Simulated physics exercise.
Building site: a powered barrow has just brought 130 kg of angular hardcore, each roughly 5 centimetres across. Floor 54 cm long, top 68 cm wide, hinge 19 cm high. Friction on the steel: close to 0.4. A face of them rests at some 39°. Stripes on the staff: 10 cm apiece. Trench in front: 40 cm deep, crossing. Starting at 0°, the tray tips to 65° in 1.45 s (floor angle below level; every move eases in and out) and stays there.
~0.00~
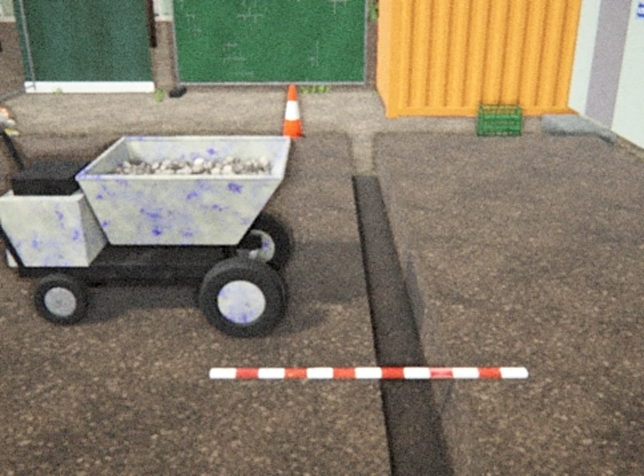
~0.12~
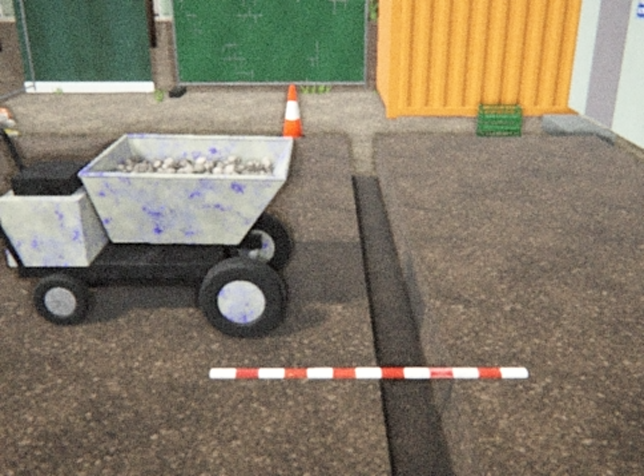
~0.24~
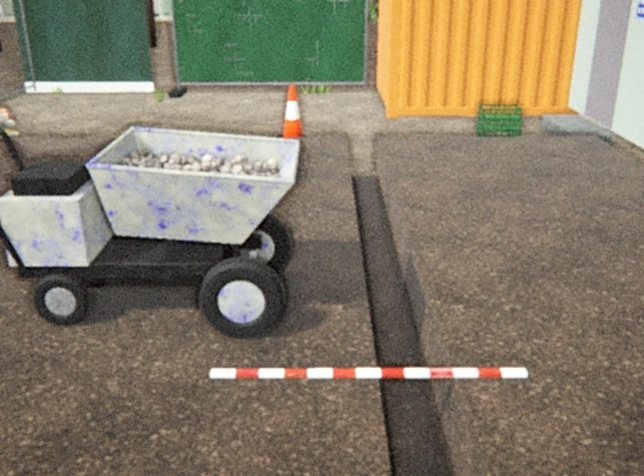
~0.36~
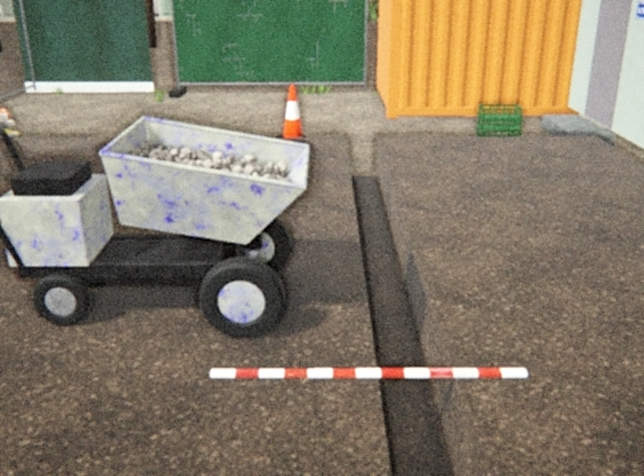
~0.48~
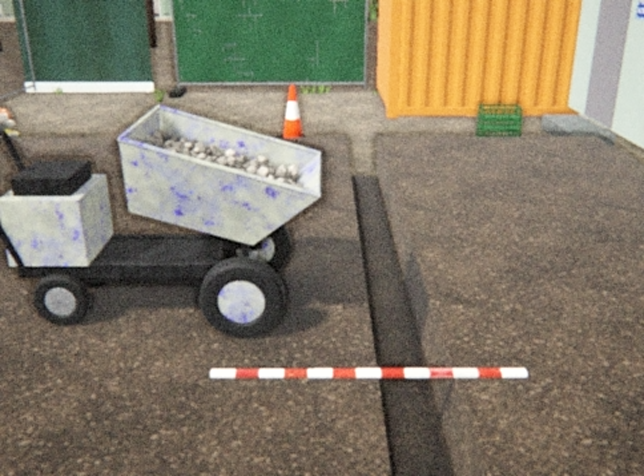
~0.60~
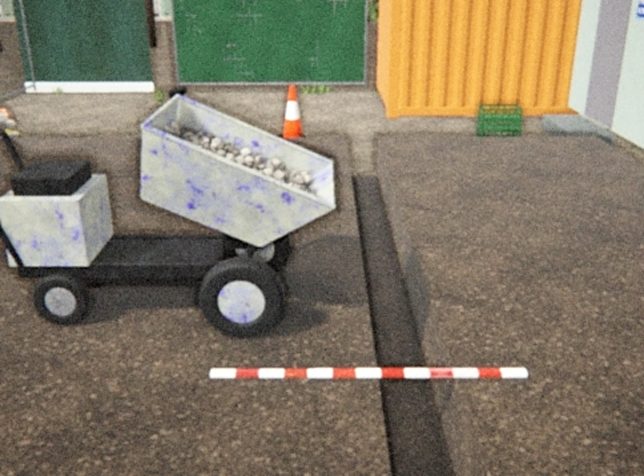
The pale, blue-flecked tray of a small four-wheeled barrow, loaded with grey stones, tilts gradually, its left end rising and its right end lowering, while the wheels stay still beside a dark trench and a red-and-white striped staff.
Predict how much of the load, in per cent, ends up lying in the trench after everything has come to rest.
Roughly 34 per cent of it.
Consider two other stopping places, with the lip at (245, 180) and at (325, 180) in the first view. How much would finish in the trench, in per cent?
It'd be around 30 per cent and after that around 25 per cent.
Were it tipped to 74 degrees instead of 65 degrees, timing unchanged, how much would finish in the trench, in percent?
With that change, near 85 per cent.
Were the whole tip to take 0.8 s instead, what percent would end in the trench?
Roughly 35 per cent.
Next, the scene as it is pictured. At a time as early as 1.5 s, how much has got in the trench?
By that point it's something like 5 in a hundred.
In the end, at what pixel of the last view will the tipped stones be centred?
Middle at around (404, 364), I'd say.
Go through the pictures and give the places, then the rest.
In the first frame, the tray is at 0°, its lip at (282, 178); the top of the load is at (211, 165).
In the second frame, lip at (285, 179), floor tilted 1°, highest stones at (200, 165); the stones move at 0.2 m/s on average.
In the third frame, lip at (293, 182), floor tilted 5°, highest stones at (162, 160); the stones move at 0.3 m/s on average.
In the fourth frame, the tray is at 10°, its lip at (305, 187); the top of the load is at (156, 153); the stones move at 0.4 m/s on average.
In the fifth frame, the tray is at 17°, its lip at (319, 196); the top of the load is at (159, 141); the stones move at 0.5 m/s on average.
In the sixth frame, lip at (334, 207), floor tilted 24°, highest stones at (176, 132); the stones move at 0.6 m/s on average.
After 1.1 s the floor is at 55°; 100 % in the tray; the foremost stones are at (358, 244).
After 1.5 s the floor is at 65°; 96 % in the tray, 4 % in the trench; the foremost stones are at (424, 337).
After 1.9 s the floor is at 65°; 81 % in the tray, 18 % in the trench; the foremost stones are at (435, 352).
After 3.8 s the floor is at 65°; 66 % in the tray, 34 % in the trench; the foremost stones are at (441, 331).
